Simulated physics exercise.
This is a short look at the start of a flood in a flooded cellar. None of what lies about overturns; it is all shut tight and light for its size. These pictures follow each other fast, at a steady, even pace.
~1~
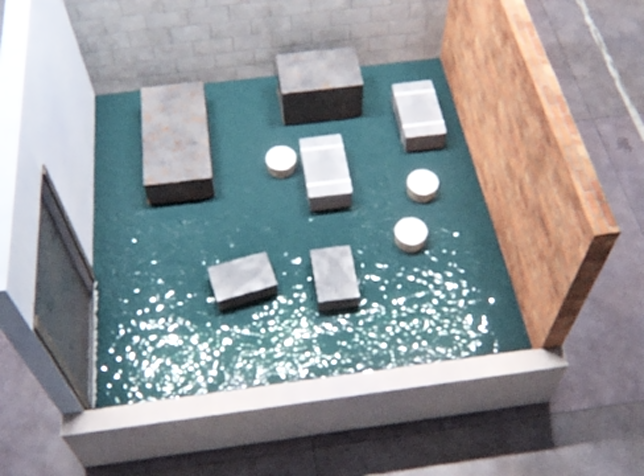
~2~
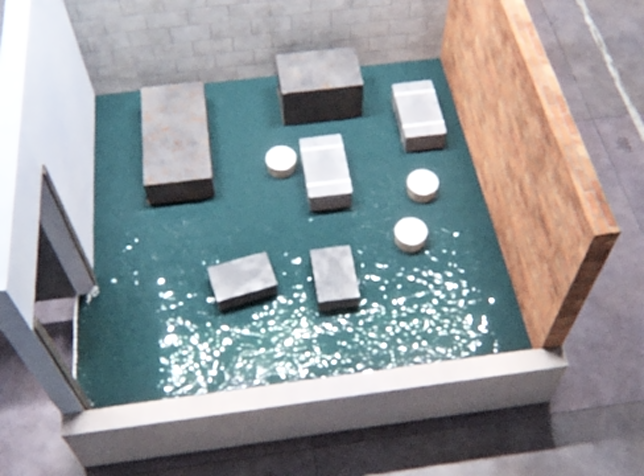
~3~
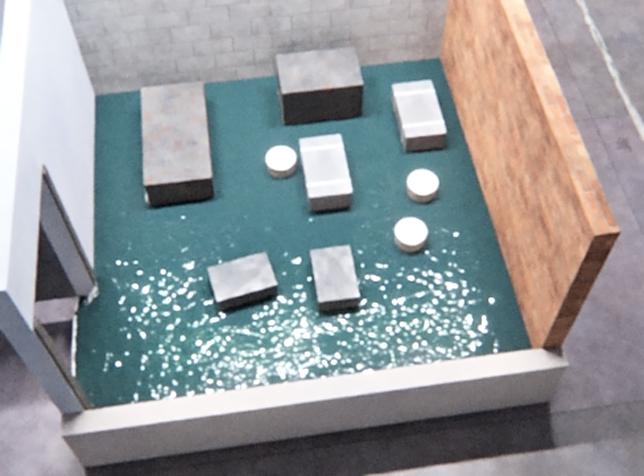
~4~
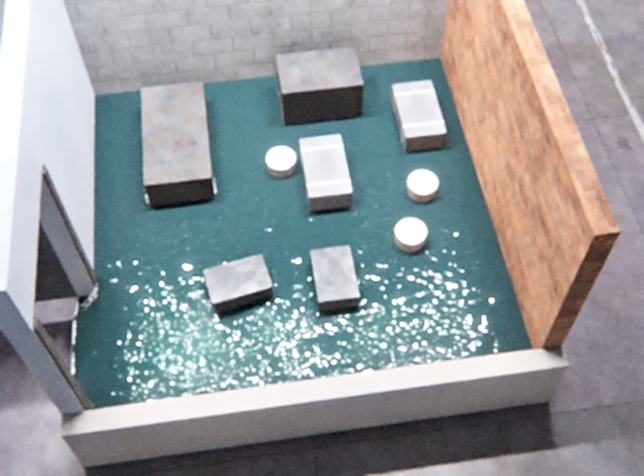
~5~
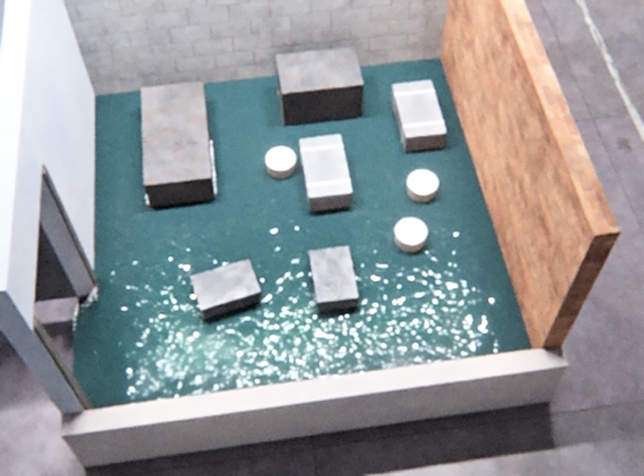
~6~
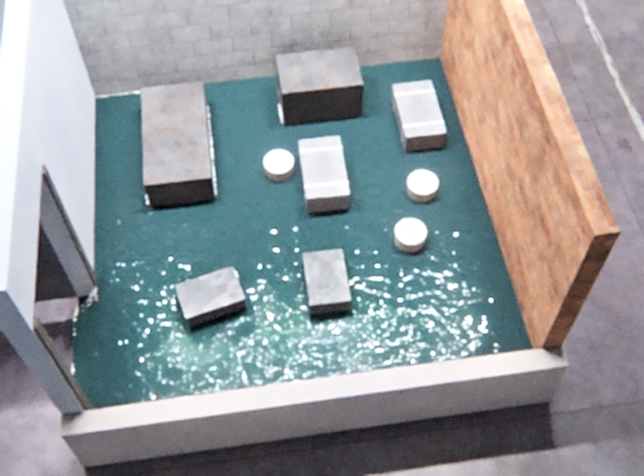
The footage shows a walled cellar flooded with green water, where blocks and round white objects sit as an opening appears in the left wall; then a grey block near the front drifts slightly left, followed by slight shifts nearby.
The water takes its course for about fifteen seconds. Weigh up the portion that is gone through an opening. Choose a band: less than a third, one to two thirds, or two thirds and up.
One to two thirds.
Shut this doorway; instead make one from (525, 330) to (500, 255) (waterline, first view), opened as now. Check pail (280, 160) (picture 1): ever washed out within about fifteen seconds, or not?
I'd say it never leaves.
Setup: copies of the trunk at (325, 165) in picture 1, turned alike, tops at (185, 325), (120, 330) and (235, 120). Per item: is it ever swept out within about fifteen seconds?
First one makes it out, second one makes it out, third one does not escape.
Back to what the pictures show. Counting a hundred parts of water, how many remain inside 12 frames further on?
Estimate: Near 66 in a hundred.
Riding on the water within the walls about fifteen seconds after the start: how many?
That adds up to 0.
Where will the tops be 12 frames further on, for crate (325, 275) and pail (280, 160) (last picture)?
First top about at (129, 356); second top about at (205, 260).
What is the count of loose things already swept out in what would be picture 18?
1.
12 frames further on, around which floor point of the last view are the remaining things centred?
Mean floor position: Approx. (293, 263) px, last view.
A moment on, 0 of 7 are out; 7 afloat.
Next, 1 of 7 are out; 6 afloat.
Later, 3 of 7 are out; 2 afloat.
In the end, 3 of 7 are out; 0 afloat.
